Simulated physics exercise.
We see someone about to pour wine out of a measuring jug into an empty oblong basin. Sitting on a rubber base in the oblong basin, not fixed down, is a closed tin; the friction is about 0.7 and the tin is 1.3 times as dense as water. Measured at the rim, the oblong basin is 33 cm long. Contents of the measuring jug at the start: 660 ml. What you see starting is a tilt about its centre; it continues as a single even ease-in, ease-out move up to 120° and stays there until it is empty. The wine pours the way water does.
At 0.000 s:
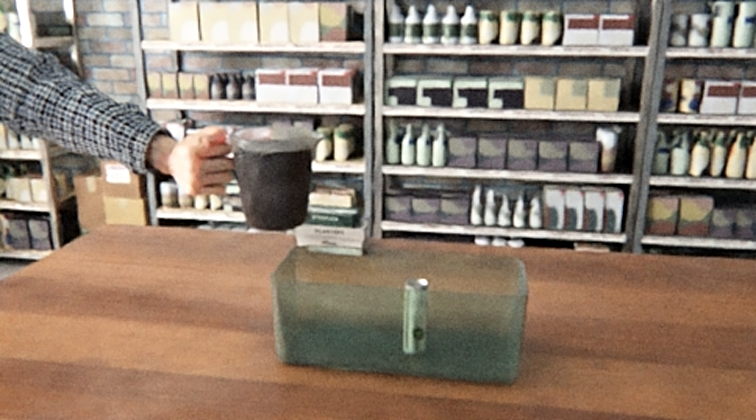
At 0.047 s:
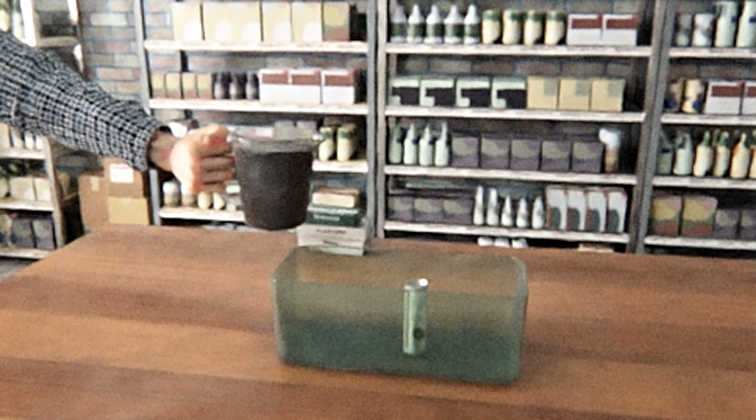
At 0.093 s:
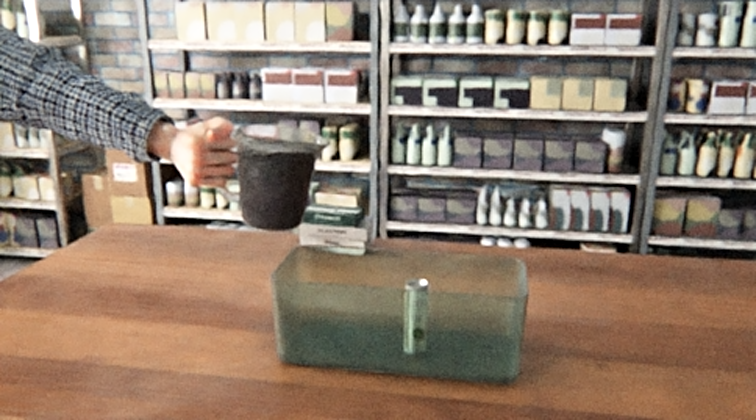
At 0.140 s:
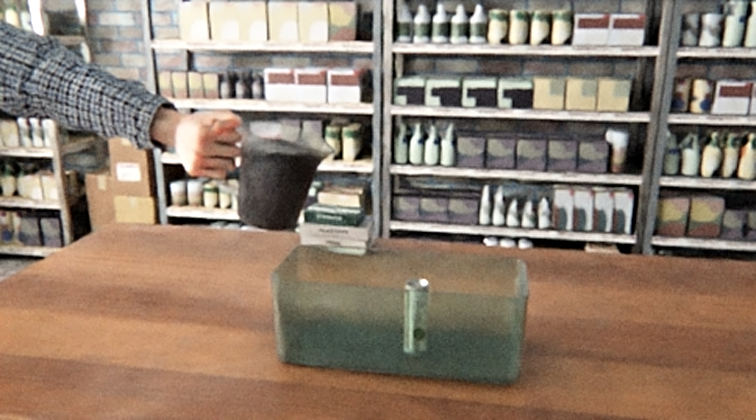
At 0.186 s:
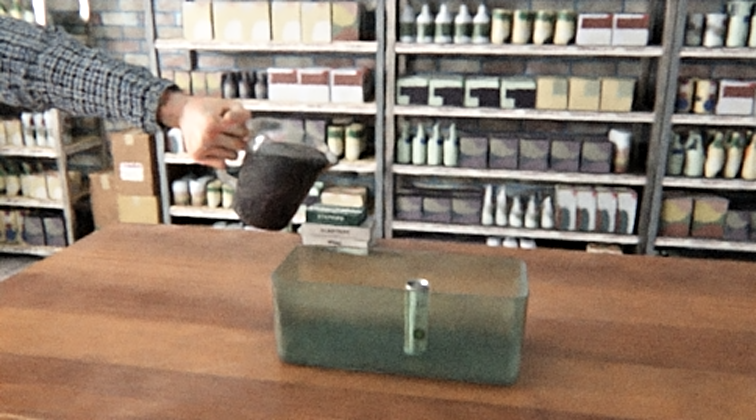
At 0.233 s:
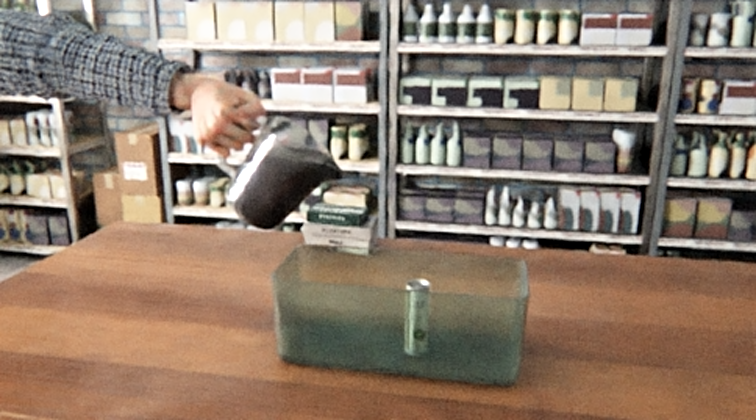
A dark jug, held by a hand in a checked sleeve, hung upright above a wooden table, then tilted steadily to the right near a clear oblong basin with a small tin inside.
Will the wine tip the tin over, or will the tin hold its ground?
Looks like it can take it.
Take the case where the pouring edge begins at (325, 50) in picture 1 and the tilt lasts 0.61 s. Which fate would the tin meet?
Then it tips over.
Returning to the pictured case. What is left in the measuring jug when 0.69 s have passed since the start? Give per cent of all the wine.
About 3 per cent.
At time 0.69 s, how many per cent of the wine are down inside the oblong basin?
About 92 %.
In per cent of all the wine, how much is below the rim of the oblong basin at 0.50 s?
Roughly 38 percent.
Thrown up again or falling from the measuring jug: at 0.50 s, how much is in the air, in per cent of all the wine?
Near 22 per cent at that time.
By 0.50 s the tilt is 110° and 40 per cent is still to pour; the tin stands where it began.
By 0.69 s the tilt is 120° and 3 per cent is still to pour; the tin stands where it began.
By 0.89 s the tilt is 120° and 0 per cent is still to pour; the tin stands where it began.
By 1.11 s the tilt is 120° and 0 per cent is still to pour; the tin stands where it began.
At rest the tin stands where it began.
